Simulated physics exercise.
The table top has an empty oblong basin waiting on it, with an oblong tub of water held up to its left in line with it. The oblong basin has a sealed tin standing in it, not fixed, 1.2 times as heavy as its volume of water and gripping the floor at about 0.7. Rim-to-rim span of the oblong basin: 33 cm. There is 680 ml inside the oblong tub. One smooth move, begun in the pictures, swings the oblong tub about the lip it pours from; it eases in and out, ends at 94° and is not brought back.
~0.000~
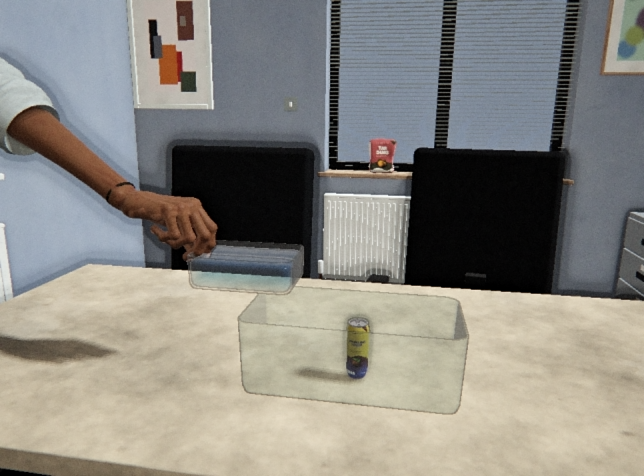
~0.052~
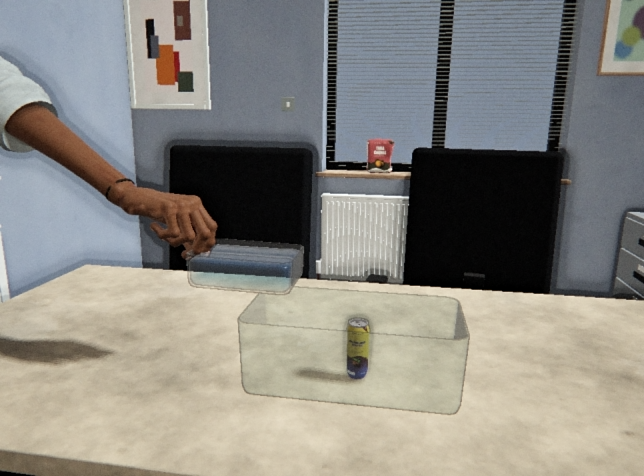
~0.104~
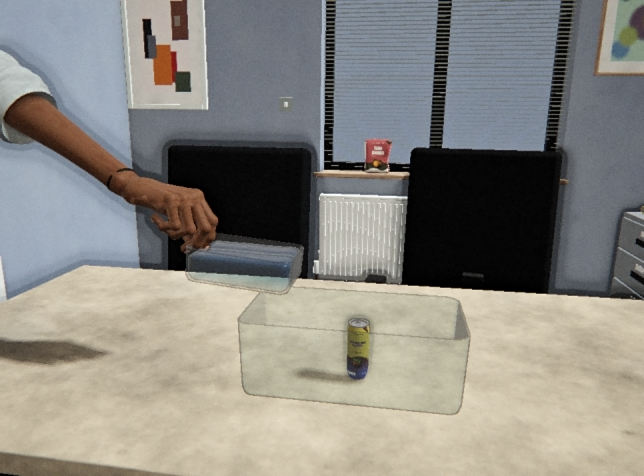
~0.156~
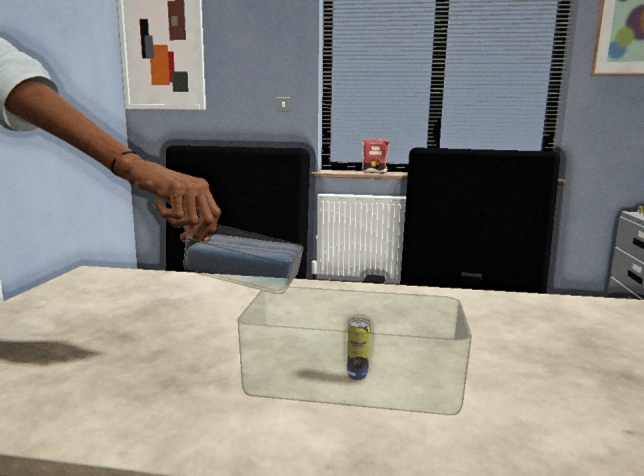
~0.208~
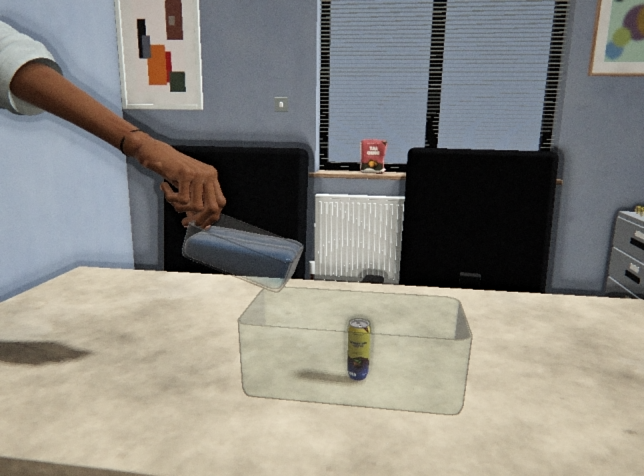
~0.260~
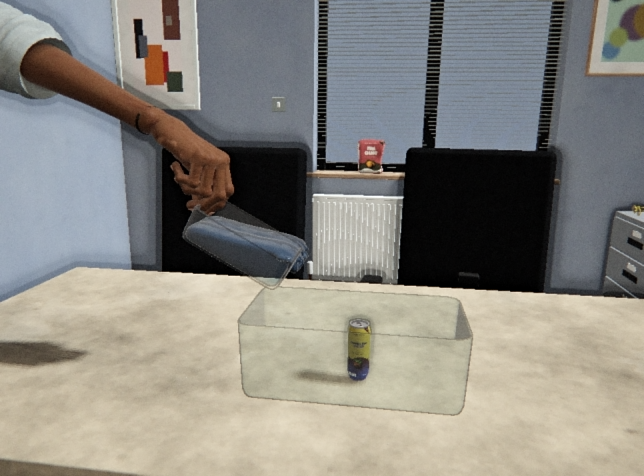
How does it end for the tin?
The tin stays on its feet.
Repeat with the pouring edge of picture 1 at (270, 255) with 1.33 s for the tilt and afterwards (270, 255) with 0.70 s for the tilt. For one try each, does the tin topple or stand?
First it stays on its base; then it tips over.
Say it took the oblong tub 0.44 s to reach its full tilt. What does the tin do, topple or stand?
Result: Tin upright.
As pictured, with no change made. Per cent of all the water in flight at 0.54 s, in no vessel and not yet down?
54 %.
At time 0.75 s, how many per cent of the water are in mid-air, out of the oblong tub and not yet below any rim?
Near 3 per cent, I'd say.
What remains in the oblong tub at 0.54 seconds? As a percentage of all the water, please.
Still held: Roughly 14 % of the total.
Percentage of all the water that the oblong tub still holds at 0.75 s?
Some 2 per cent.
By 0.54 s the tilt is 83° and 15 per cent is still to pour; the tin stands where it began.
By 0.75 s the tilt is 94° and 2 per cent is still to pour; the tin stands where it began.
By 0.96 s the tilt is 94° and 1 per cent is still to pour; the tin stands where it began.
By 1.20 s the tilt is 94° and 0 per cent is still to pour; the tin stands where it began.
At rest the tin stands where it began.
